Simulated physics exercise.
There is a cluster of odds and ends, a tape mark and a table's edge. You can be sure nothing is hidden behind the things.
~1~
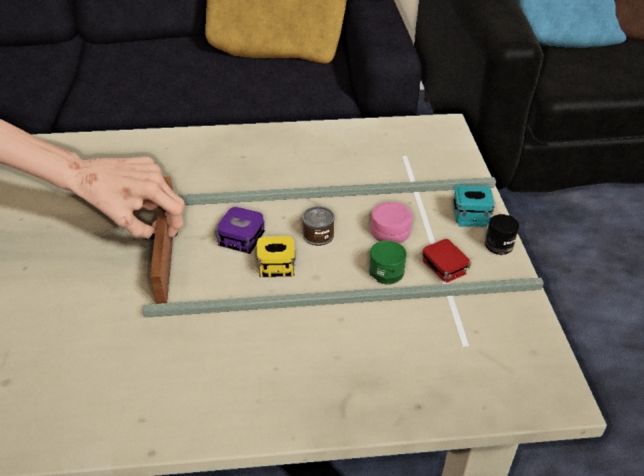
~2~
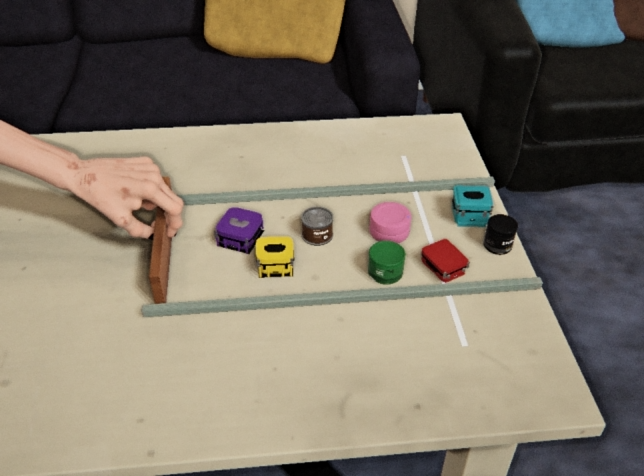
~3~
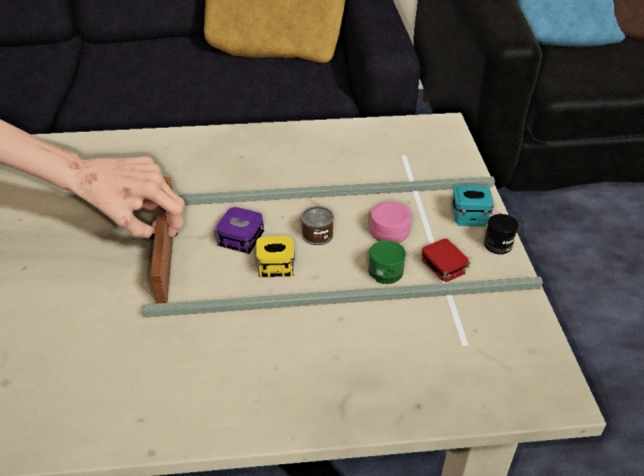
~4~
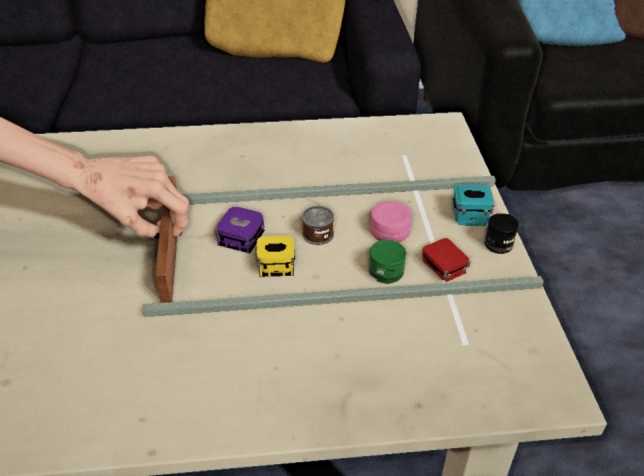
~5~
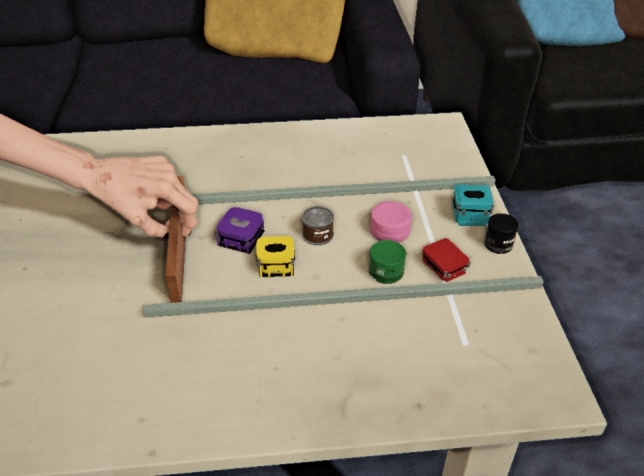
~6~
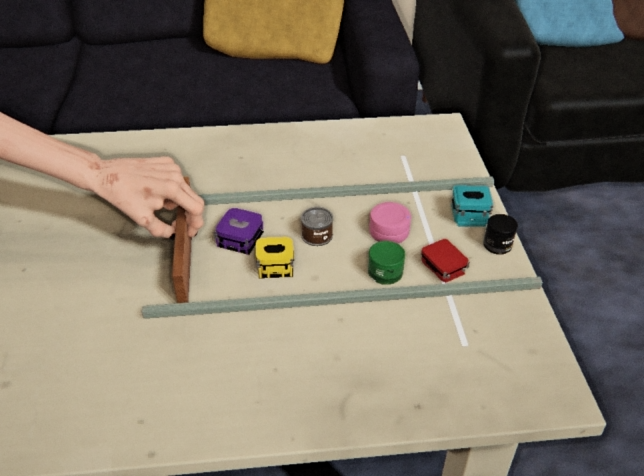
On a pale wooden tabletop, a hand sliding a brown board slightly right between two rails, the scattered small containers staying still.
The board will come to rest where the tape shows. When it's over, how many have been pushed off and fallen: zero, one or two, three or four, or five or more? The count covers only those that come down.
The number that tip off is going to be at least one but under three.
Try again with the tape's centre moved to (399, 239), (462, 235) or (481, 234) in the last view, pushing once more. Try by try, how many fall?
It would be 0, 3 and 5.
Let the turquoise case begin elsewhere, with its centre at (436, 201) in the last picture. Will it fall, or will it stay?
Here the turquoise case sits tight.
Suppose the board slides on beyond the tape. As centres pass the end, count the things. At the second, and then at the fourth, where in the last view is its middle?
At (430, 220) for the second, at (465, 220) for the fourth.
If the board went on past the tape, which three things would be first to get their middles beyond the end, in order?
You'd get the turquoise case first, then the pink lid, and the black tub after that.
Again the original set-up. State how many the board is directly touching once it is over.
All in all, 3.
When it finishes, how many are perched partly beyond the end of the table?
You'd get 2.
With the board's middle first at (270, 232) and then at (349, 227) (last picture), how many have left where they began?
First 3, then 5.
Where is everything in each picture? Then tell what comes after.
Black tub (502, 235); turquoise case (473, 206); red case (445, 262); board (164, 238); tape (431, 237), in the first frame.
Turquoise case (472, 206); yellow case (275, 257), in the second frame.
Red case (444, 261); pink lid (390, 223), in the third frame.
Black tub (501, 234); green tub (387, 262), in the fourth frame.
Turquoise case (472, 205); board (178, 237), in the fifth frame.
Black tub (500, 235); turquoise case (471, 206); red case (444, 262); board (184, 238); tape (429, 237), in the sixth frame.
Soon after, none off yet; black tub at rest near (500, 235); turquoise case at rest near (471, 206); red case at rest near (444, 262).
After that, none off yet; black tub at rest near (500, 235); turquoise case moving near (476, 205); red case moving near (447, 261).
In the end, the number that fall off is one or two; gone, turquoise case.
